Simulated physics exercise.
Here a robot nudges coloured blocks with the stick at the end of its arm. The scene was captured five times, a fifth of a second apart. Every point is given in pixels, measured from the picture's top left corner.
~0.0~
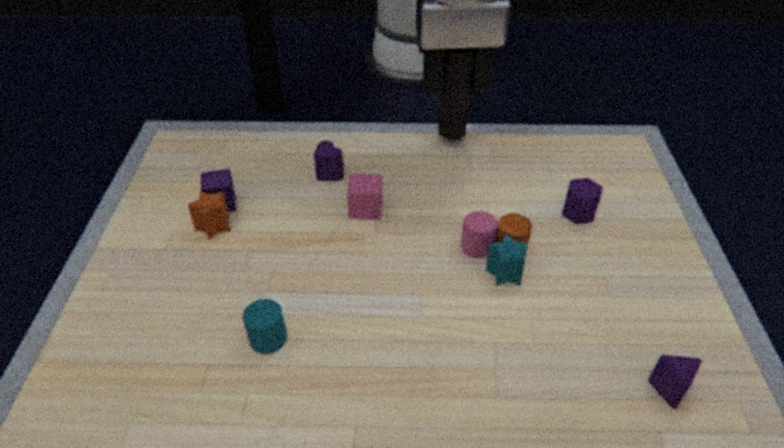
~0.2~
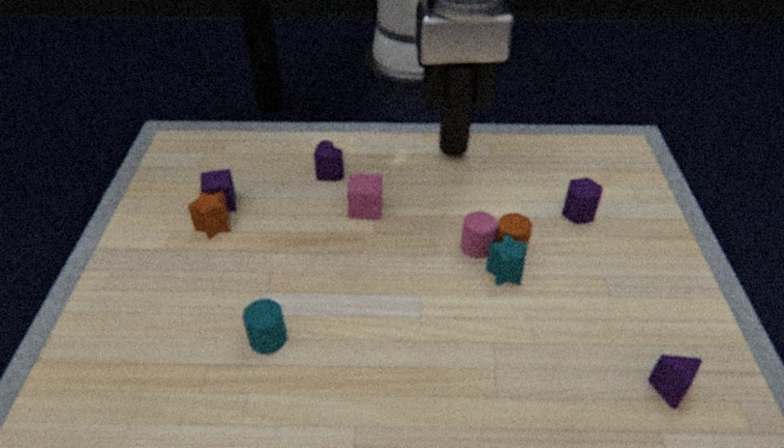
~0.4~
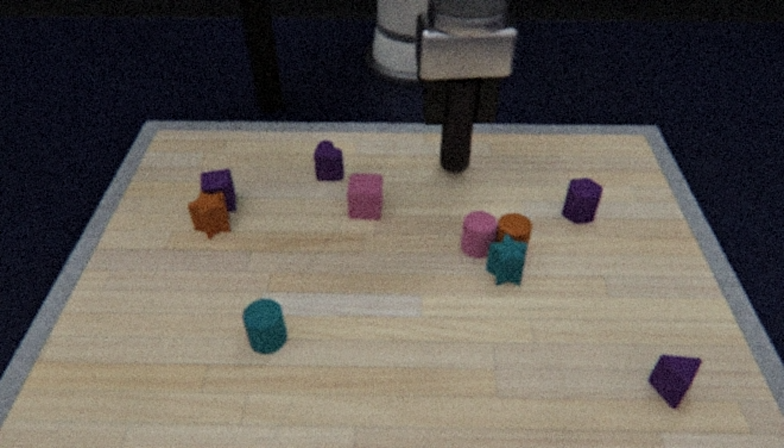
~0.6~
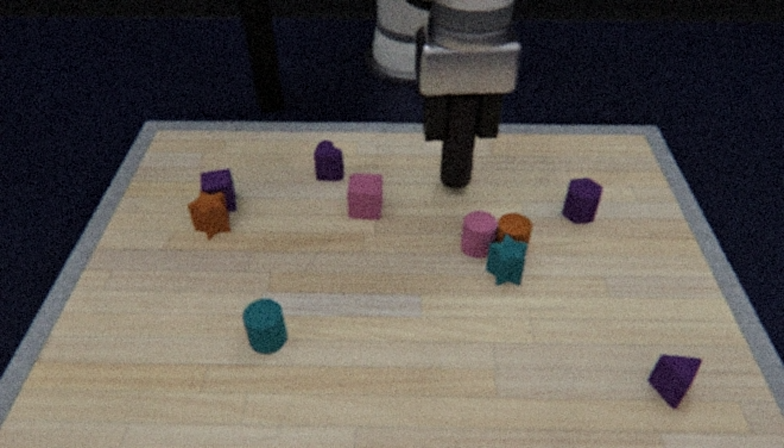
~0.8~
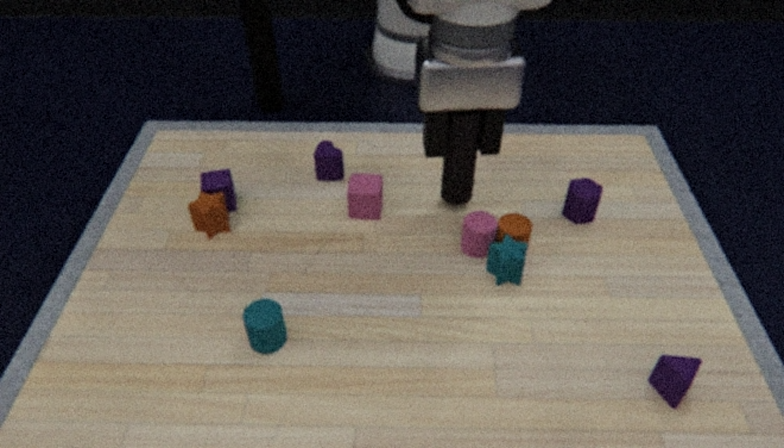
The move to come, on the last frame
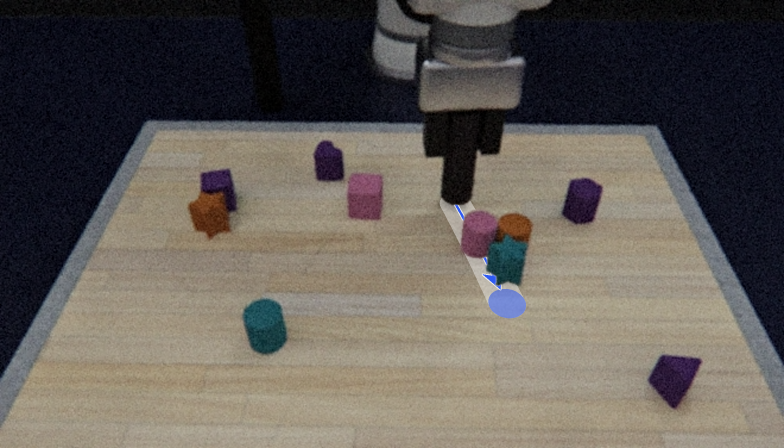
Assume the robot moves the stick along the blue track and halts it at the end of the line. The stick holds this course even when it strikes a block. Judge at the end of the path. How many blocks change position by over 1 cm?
It will shift two blocks.
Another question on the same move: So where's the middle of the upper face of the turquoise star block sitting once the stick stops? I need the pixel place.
About (546, 277).
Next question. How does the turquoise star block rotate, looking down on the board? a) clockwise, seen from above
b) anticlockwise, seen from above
b - anticlockwise, seen from above.
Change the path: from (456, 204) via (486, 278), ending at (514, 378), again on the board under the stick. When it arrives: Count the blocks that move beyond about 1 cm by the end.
Two blocks, no more.
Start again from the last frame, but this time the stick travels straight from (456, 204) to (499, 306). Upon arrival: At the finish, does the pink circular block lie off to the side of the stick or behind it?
The answer is no.
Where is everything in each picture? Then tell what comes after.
The first picture shows tip of the stick (452, 133), middles of tops, pink circular block (481, 221), turquoise star block (510, 248), orange circular block (515, 223).
The second picture shows stick (453, 148), nothing pushed.
The third picture shows stick (454, 164), nothing pushed.
The fourth picture shows stick (455, 180), nothing pushed.
The fifth picture shows stick (456, 196), pink circular block (481, 221), turquoise star block (510, 248), orange circular block (515, 223).
The line goes from (456, 204) to (507, 303).
The first path, step by step. One third of the way, stick (473, 226); pink circular block (484, 231).
Two thirds of the way, stick (491, 259); pink circular block (492, 267); turquoise star block (525, 262), turned 60° anticlockwise; orange circular block (521, 225).
At the end, stick (509, 295); pink circular block (491, 300); turquoise star block (546, 277), turned 125° anticlockwise; orange circular block (521, 225).
